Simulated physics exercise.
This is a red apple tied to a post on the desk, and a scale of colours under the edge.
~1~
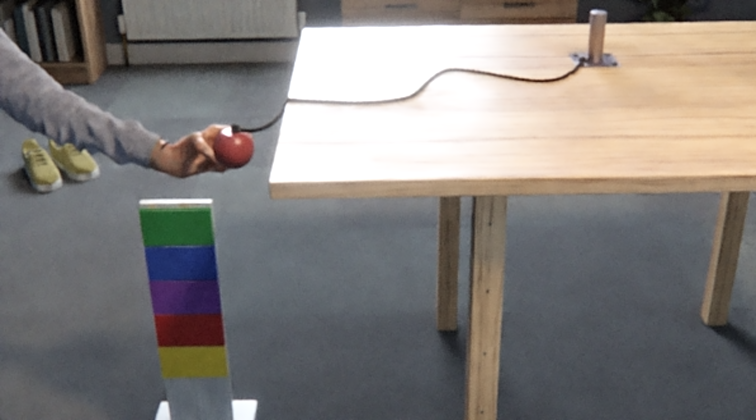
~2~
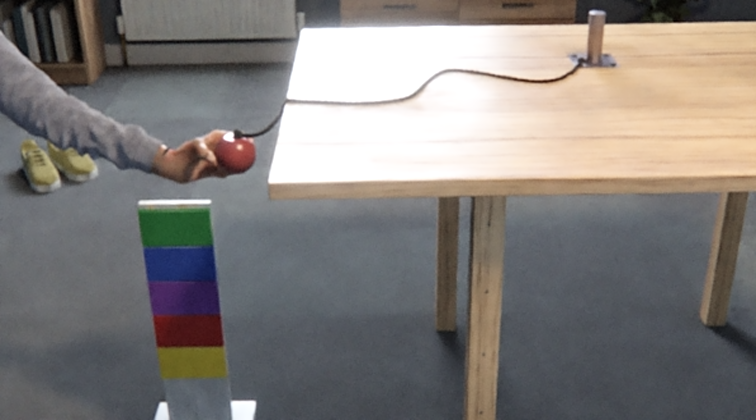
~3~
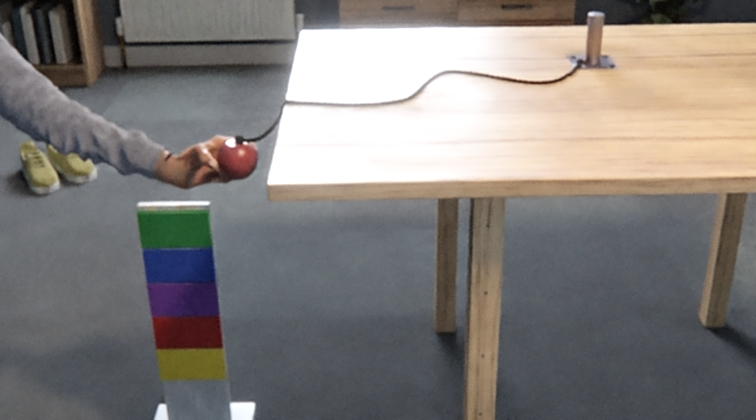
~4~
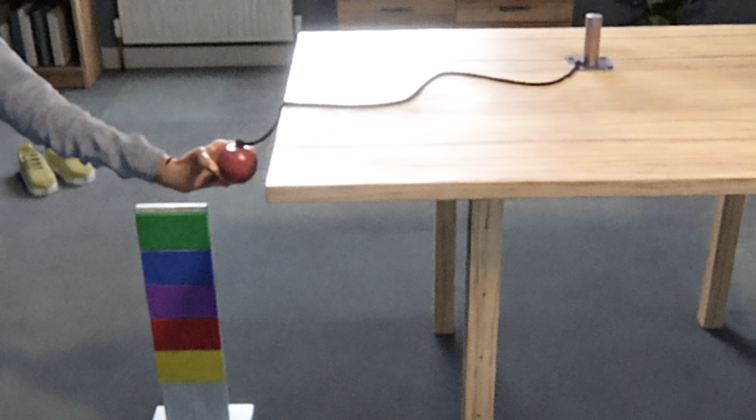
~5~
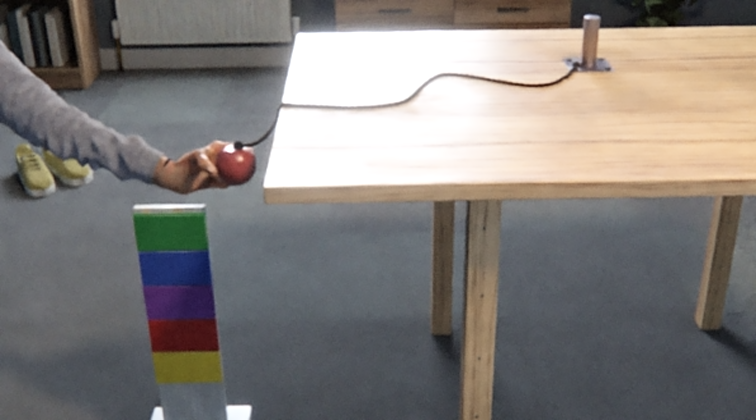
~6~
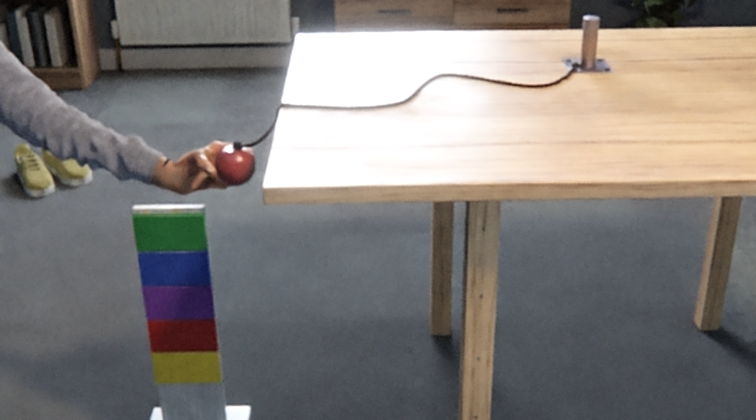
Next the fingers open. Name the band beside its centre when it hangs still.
At blue.
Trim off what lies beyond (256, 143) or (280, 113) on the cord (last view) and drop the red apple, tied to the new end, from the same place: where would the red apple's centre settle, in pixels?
About (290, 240) and (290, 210).
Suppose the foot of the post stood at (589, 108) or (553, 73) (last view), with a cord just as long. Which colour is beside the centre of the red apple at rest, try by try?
In that order: Purple; purple.
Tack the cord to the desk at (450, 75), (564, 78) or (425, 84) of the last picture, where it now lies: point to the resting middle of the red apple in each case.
The places are (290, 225), (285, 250) and (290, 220).
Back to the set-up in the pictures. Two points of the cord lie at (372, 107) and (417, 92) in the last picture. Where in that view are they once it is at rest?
At (284, 101), then (348, 91).
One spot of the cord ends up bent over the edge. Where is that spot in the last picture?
The one at (372, 107).
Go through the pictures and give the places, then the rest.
The first frame shows red apple (233, 149); green (177, 228); blue (181, 264); purple (185, 298); red (189, 331); yellow (193, 363).
The second frame shows red apple (235, 154); cord through (571, 73) (504, 77) (435, 76) (397, 100) (310, 102).
The third frame shows red apple (237, 159).
The fourth frame shows red apple (237, 163); cord through (568, 76) (501, 80) (432, 79) (394, 103) (307, 105).
The fifth frame shows red apple (236, 165).
The sixth frame shows red apple (235, 165); cord through (566, 78) (499, 82) (429, 80) (392, 105) (304, 106).
Soon after, apple near (304, 259); level with blue.
After that, apple near (272, 261); level with blue.
In the end, apple near (286, 261); level with blue. Its centre hangs level with the blue band.
